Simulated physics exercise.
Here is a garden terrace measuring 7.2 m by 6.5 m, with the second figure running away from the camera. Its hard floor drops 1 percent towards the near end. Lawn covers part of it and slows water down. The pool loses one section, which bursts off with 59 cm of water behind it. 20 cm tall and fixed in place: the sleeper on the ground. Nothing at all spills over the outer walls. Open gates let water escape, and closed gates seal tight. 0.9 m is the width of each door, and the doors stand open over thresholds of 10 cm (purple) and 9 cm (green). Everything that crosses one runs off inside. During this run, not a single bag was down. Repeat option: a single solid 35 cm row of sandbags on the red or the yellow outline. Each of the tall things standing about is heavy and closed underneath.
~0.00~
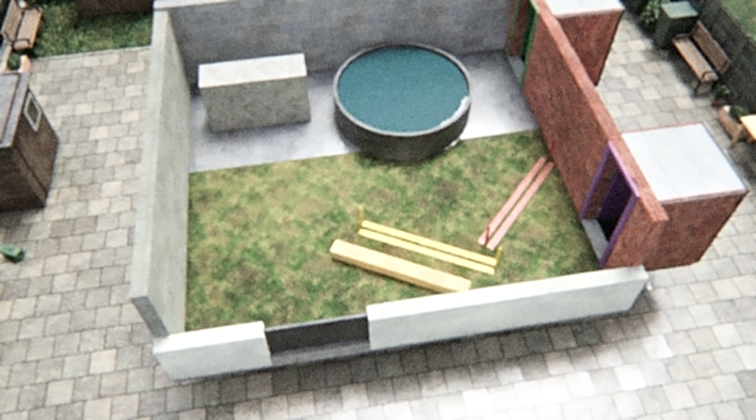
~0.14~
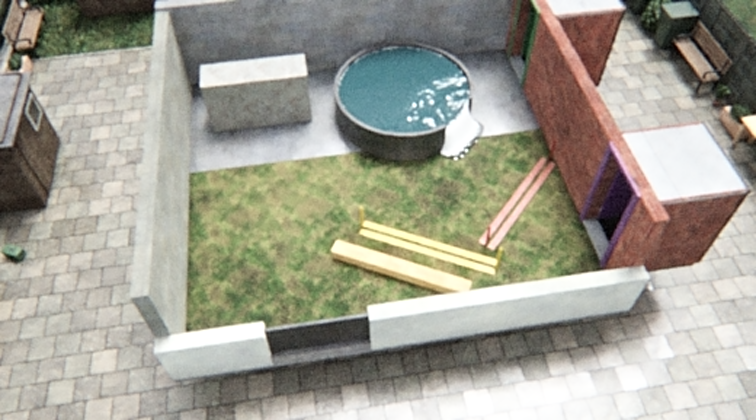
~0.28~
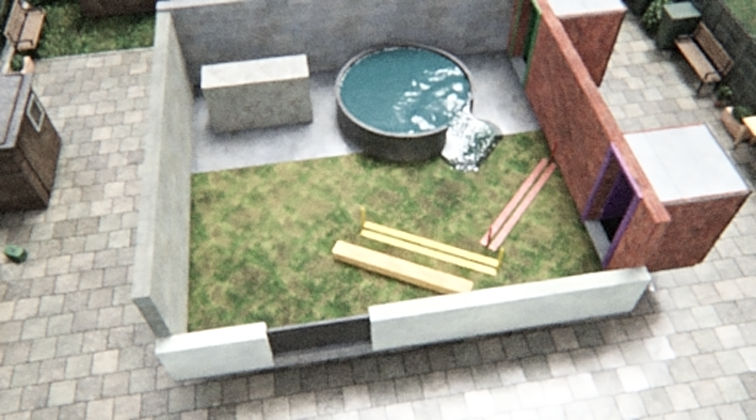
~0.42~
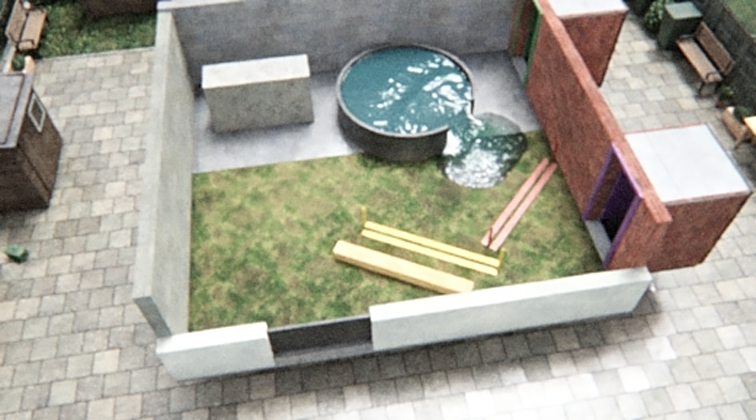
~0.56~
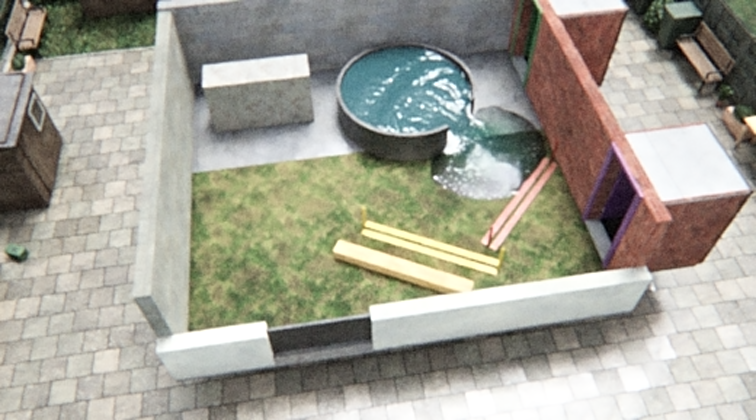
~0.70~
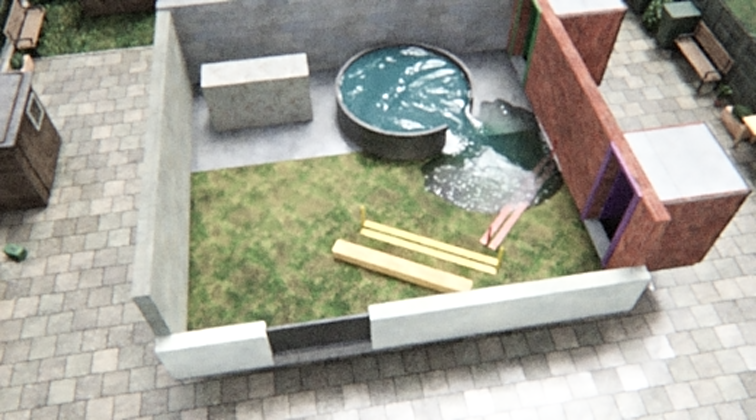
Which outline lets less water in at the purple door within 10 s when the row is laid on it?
The red outline.
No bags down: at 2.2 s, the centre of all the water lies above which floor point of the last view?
Roughly (441, 133).
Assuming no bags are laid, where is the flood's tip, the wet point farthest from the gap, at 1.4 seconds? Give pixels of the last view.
Around pixel (590, 249).
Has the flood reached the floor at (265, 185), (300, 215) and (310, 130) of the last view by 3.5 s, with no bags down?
One by one, I'd say spared, spared and spared.
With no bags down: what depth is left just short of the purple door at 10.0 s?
I'd put it at around 13.5 centimetres deep.
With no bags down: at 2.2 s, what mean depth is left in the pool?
Roughly 40 cm on average.
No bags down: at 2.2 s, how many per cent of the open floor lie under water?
I'd guess around 25 in a hundred.
After 1.4 s water covers 15 % of the floor and is deepest (33 cm) near (462, 143) in the run without bags; in at the purple door, 0 L with no bags, 0 L with the row on red, 0 L on yellow.
After 2.2 s water covers 25 % of the floor and is deepest (30 cm) near (544, 146) in the run without bags; in at the purple door, 0 L with no bags, 0 L with the row on red, 0 L on yellow.
After 3.5 s water covers 40 % of the floor and is deepest (28 cm) near (599, 294) in the run without bags; in at the purple door, 10 L with no bags, 0 L with the row on red, 11 L on yellow.
After 6.0 s water covers 60 % of the floor and is deepest (22 cm) near (568, 299) in the run without bags; in at the purple door, 67 L with no bags, 0 L with the row on red, 82 L on yellow.
After 10.0 s water covers 85 % of the floor and is deepest (14 cm) near (547, 302) in the run without bags; in at the purple door, 118 L with no bags, 0 L with the row on red, 149 L on yellow.
